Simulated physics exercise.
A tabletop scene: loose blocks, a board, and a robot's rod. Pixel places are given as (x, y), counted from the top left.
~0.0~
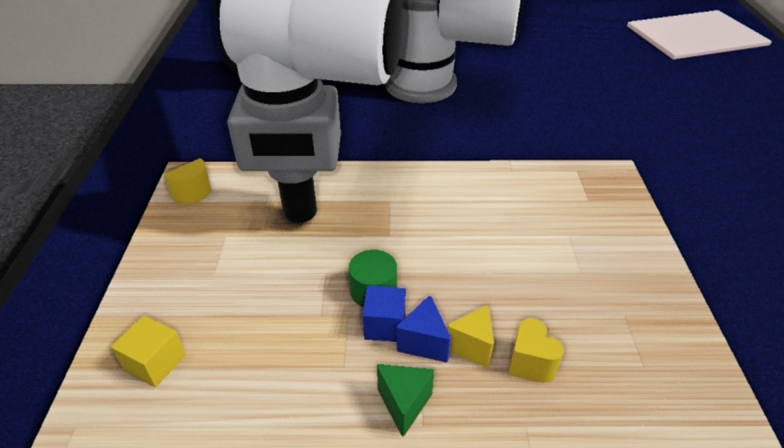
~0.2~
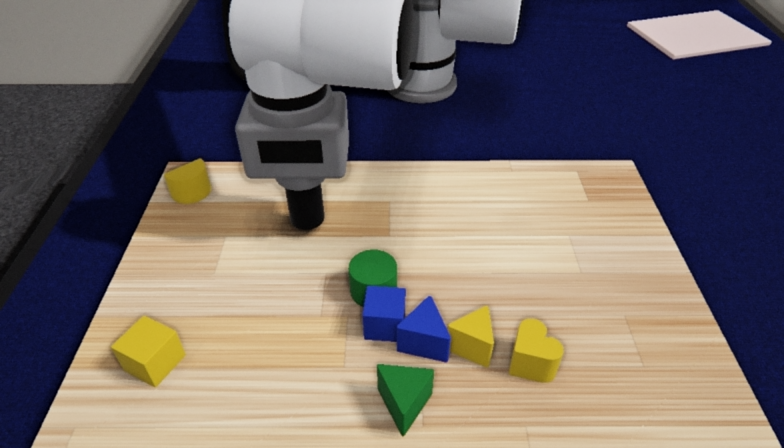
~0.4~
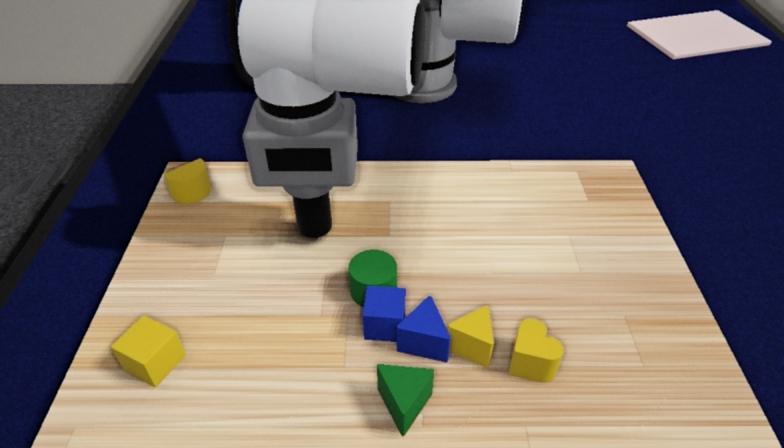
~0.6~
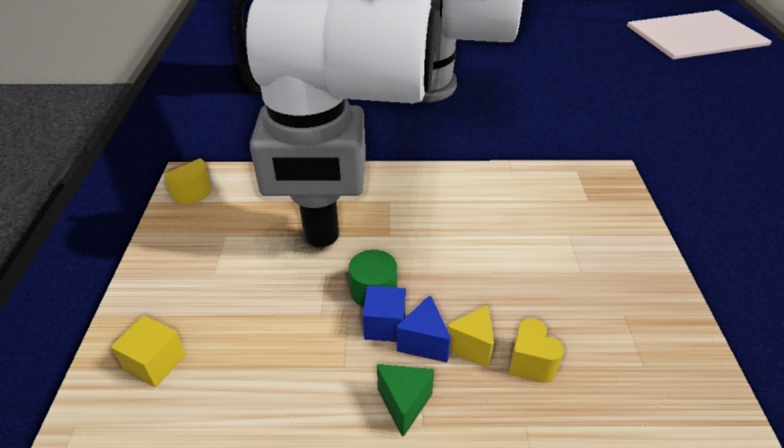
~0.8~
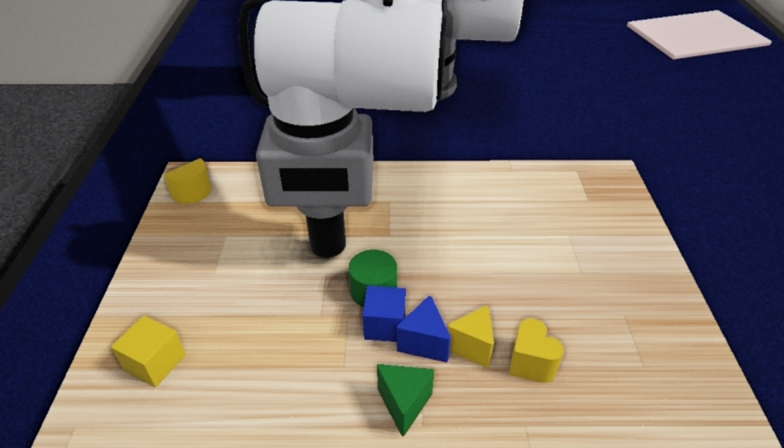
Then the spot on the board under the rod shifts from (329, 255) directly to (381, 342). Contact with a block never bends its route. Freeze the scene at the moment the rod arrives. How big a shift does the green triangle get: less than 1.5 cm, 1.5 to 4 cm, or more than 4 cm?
Of the three bands, it's under 1.5 cm.
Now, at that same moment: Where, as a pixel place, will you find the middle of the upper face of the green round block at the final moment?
I'd place it at (406, 278), taking the centre of its top.
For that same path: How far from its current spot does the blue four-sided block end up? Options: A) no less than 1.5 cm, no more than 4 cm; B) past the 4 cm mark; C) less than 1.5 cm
My pick is B.
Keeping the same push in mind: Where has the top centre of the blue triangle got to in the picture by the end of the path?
I'd place it at (455, 343), taking the centre of its top.
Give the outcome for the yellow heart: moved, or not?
By the time the path is finished, it has hardly shifted at all.
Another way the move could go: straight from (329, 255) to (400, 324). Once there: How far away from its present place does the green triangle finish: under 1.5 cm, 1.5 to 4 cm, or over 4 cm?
If I had to pick, the green triangle travels less than 1.5 cm here.
The first path, step by step. One third of the way, rod (344, 274); green round block (382, 271); blue four-sided block (385, 305).
Two thirds of the way, rod (361, 303); green round block (404, 277); blue four-sided block (389, 317); blue triangle (428, 325), turned 25° anticlockwise.
At the end, rod (381, 334); green round block (406, 278); blue four-sided block (415, 349); green triangle not moved; blue triangle (455, 343), turned 35° anticlockwise; yellow heart not moved.
